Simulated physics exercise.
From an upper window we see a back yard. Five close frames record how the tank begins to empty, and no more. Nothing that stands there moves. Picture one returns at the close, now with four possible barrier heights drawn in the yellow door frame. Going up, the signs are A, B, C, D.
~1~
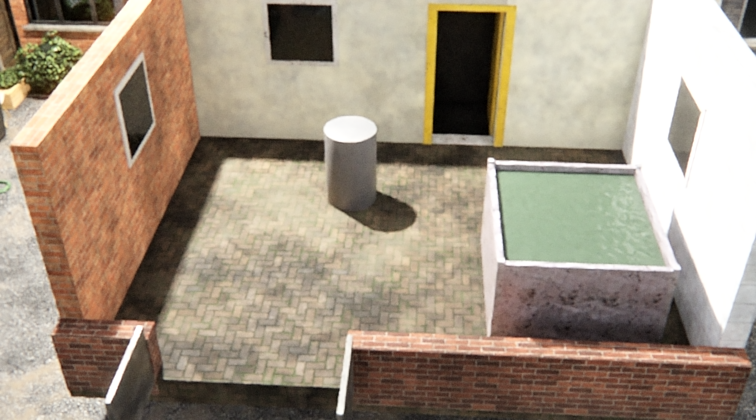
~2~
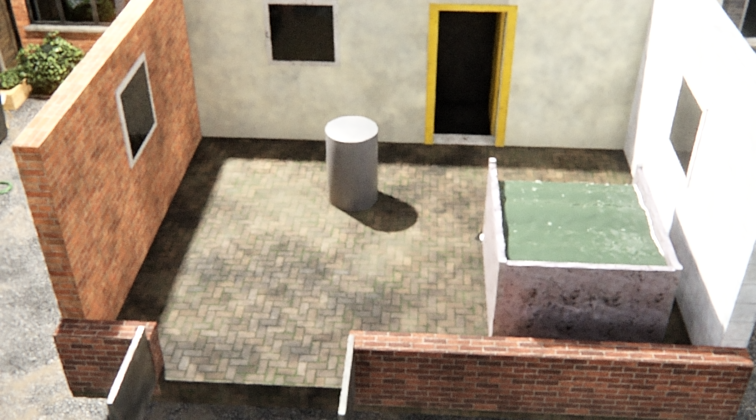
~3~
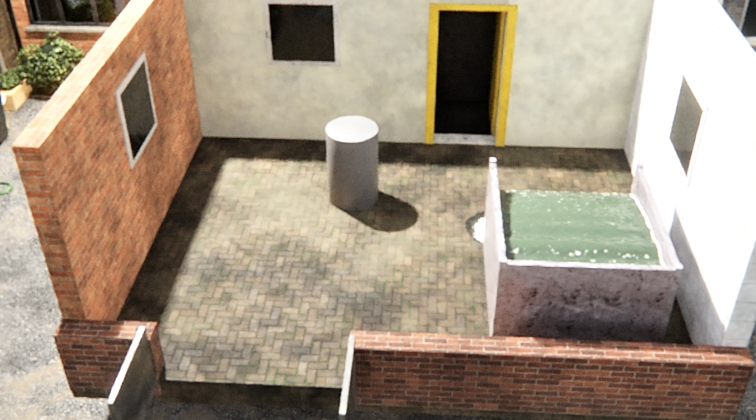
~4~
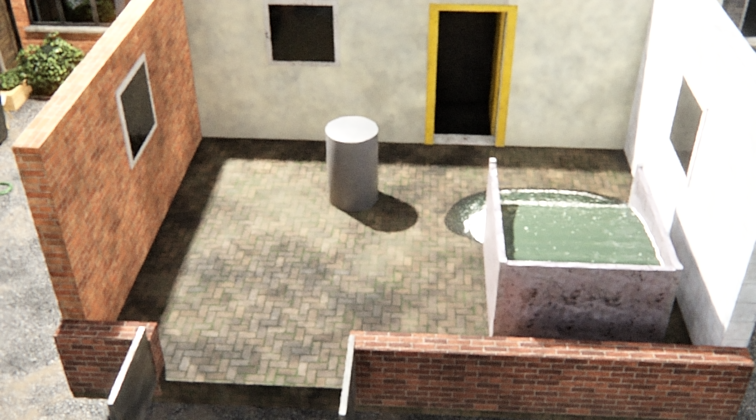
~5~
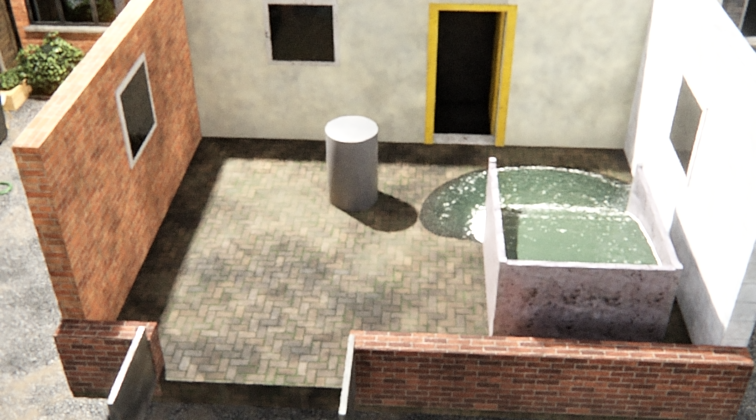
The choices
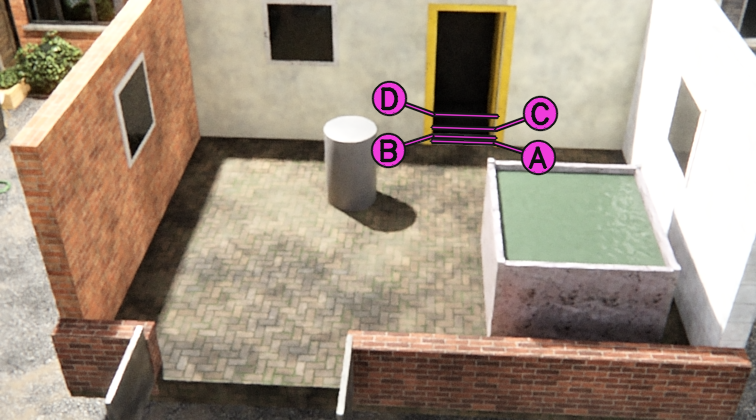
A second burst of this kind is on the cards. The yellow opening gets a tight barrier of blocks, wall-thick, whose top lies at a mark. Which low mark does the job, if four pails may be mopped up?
The answer is height D.
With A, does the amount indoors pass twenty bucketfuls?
Yes, clearly.
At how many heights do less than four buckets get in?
One.
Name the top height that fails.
That would be C.
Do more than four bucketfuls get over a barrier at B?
Yes, it does.
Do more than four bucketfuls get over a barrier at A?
Yes.
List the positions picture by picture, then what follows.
Water in the tank at rest, its middle at (574, 217); foot of the yellow doorway at (463, 144); open gate at (250, 323).
Water covers 2 % of the ground, its front hidden from here.
Water covers 5 % of the ground and shows as far out as (475, 223).
Water covers 10 % of the ground and shows as far out as (460, 206).
Water covers 17 % of the ground and shows as far out as (577, 170).
On the marked copy, A at (463, 142); B at (463, 137); C at (464, 128); D at (465, 115); from the bottom up A, B, C, D.
With A, dozens of bucketfuls pour in.
With B, dozens of bucketfuls pour in.
With C, some 15 bucketfuls get in.
With D, a bucket or two gets in.
